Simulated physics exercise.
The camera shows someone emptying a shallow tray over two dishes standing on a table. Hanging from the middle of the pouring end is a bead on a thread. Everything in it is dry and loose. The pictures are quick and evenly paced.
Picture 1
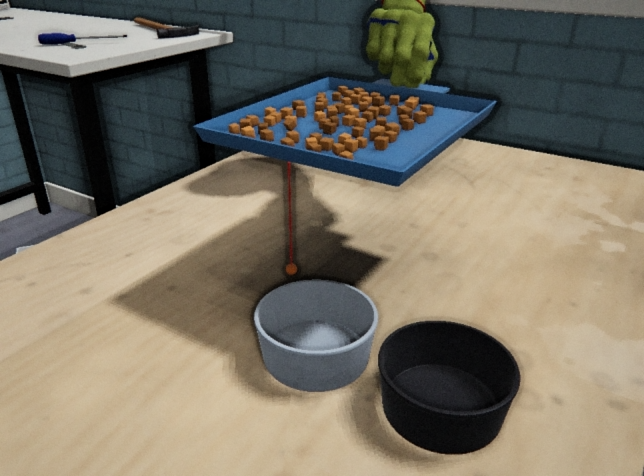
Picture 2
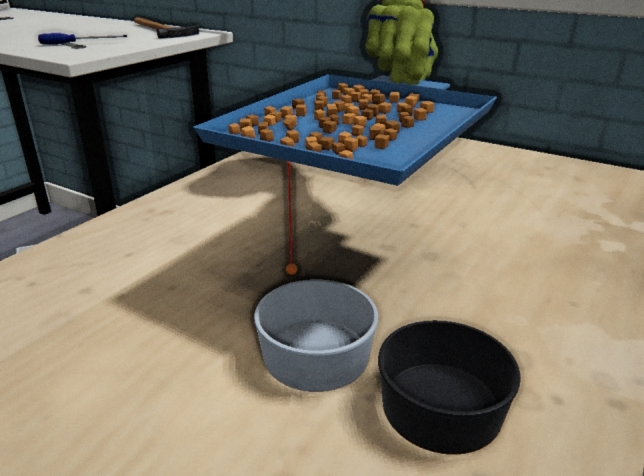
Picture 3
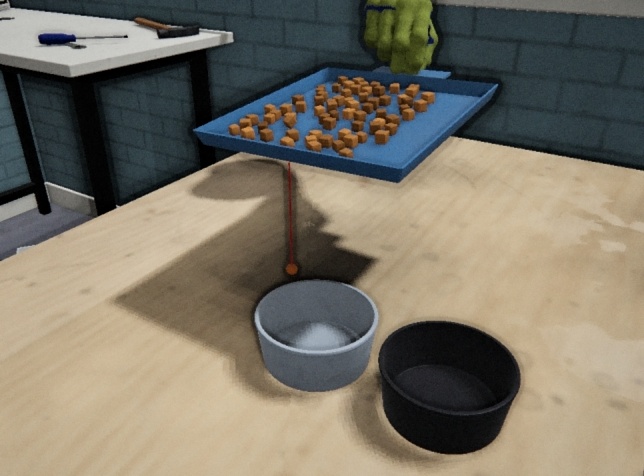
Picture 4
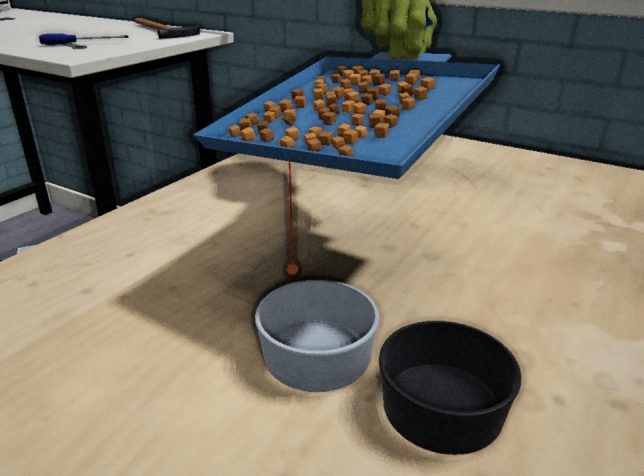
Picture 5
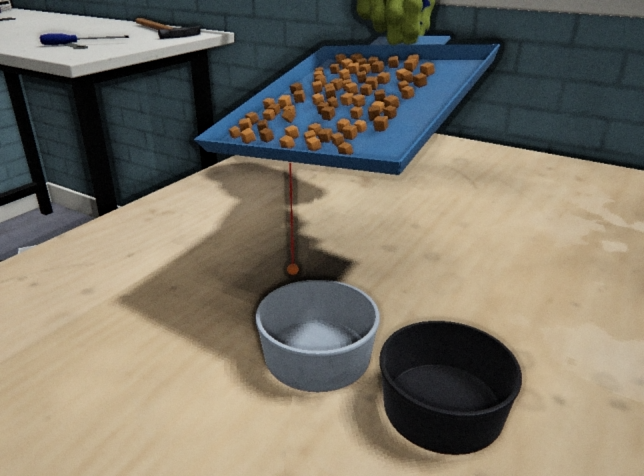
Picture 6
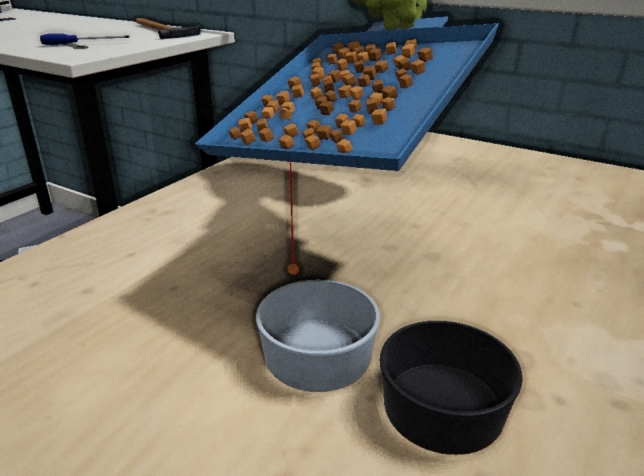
In a room with blue-grey brick walls, a pale wooden table is seen from above at an angle, with a white workbench holding tools behind it at left. A green-gloved hand grips a blue tray of brown cubes above a grey dish and a black dish to its right, an orange bead hanging beneath. The hand steadily raises the tray's far side, tilting it towards the near left corner, while the camera stays still.
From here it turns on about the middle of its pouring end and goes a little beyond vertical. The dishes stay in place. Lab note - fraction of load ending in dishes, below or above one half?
Below one half.
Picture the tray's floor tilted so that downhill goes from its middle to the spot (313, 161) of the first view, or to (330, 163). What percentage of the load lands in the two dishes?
60 % and 70 %.
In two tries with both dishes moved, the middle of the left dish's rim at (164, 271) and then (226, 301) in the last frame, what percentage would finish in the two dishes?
About 40 and 30 per cent respectively.
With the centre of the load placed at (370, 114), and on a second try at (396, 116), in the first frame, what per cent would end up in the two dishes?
First 0 %, then 0 %.
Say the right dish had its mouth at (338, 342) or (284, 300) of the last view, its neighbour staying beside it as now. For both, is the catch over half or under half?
Short of half and then the bulk of it.
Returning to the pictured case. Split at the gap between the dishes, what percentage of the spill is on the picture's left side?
That would be roughly 100 per cent.
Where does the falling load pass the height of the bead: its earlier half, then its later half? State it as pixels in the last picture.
I'd say close to (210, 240) at first and close to (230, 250) later on.
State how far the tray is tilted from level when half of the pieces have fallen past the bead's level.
A tilt of roughly 100°.
Soon after the last picture, tray tipped steeply; nearly all on the tray; a small part in the air.
A little later, tray tipped right over; about a third on the tray; about a third outside both; about a third in the air.
Later still, tray tipped past a quarter turn; all outside both.
At rest, tray tipped past a quarter turn; none in the right dish; none in the left dish; all outside both.
